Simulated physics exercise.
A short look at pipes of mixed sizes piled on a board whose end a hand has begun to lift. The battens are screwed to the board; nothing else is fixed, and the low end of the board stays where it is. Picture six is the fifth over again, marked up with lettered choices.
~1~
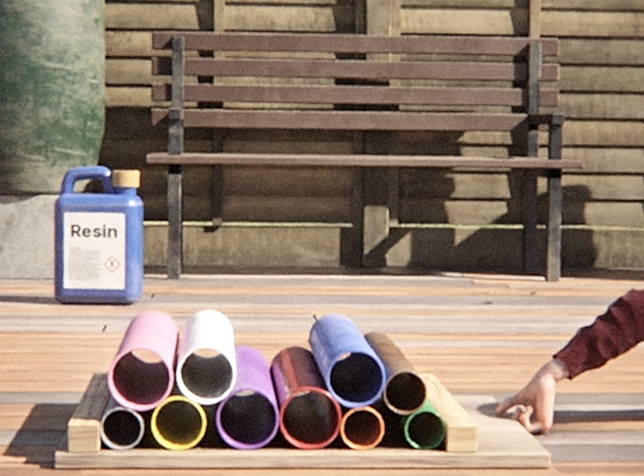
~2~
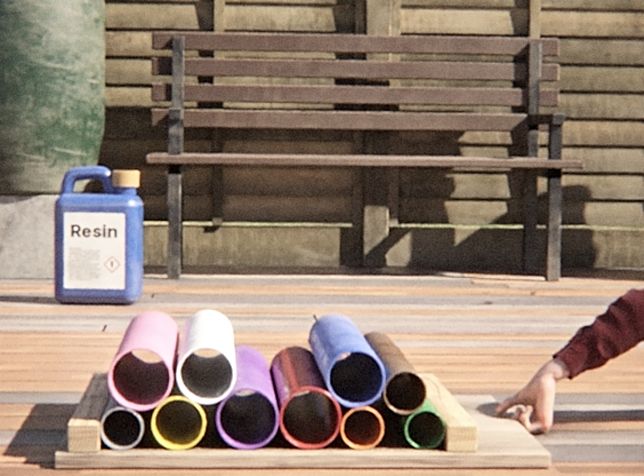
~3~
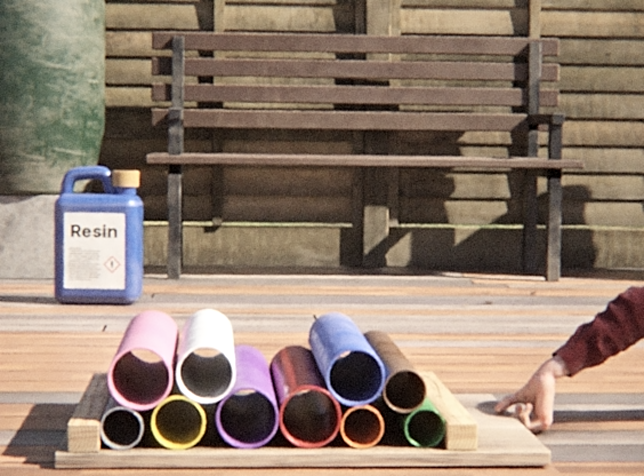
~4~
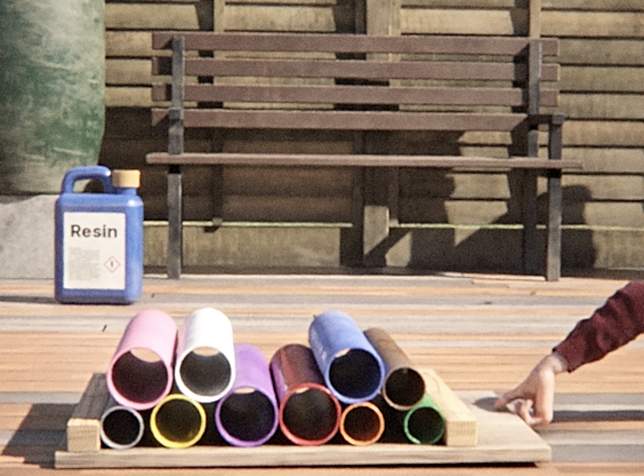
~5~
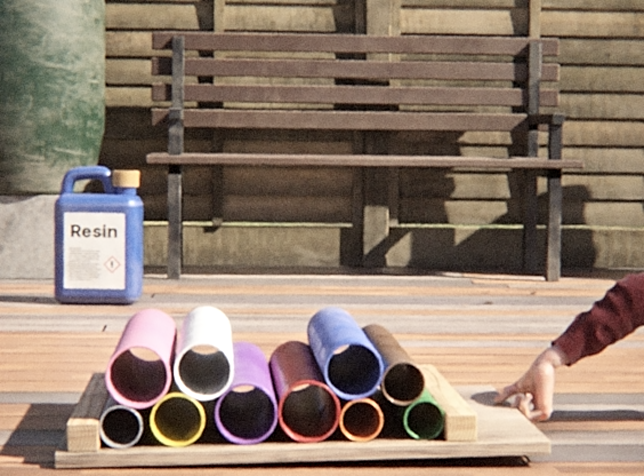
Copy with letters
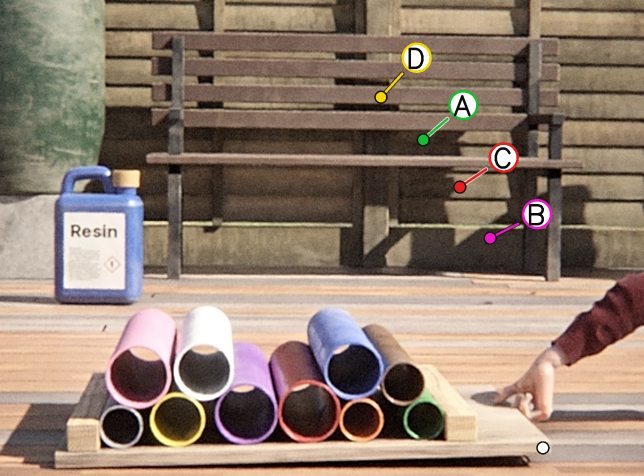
Colourful pipes stacked between battens on a board tilt very slightly as a hand lifts its right end.
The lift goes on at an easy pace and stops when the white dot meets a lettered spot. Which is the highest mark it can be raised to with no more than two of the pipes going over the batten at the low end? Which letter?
The answer is mark A.
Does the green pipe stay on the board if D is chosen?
Yes.
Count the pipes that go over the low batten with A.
It comes to two.
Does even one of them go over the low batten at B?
At B: Yes.
On the marked copy, A at (423, 140); B at (490, 238); C at (460, 187); D at (381, 97); the white dot at (543, 448).
With A. Early on, board at 21°.
Further on, board at 41°.
At the end, board at 42°, two over the low batten (pink, white).
As for the rest, B two over the low batten (pink, white); C two over the low batten (pink, white); D three over the low batten (pink, blue, white).
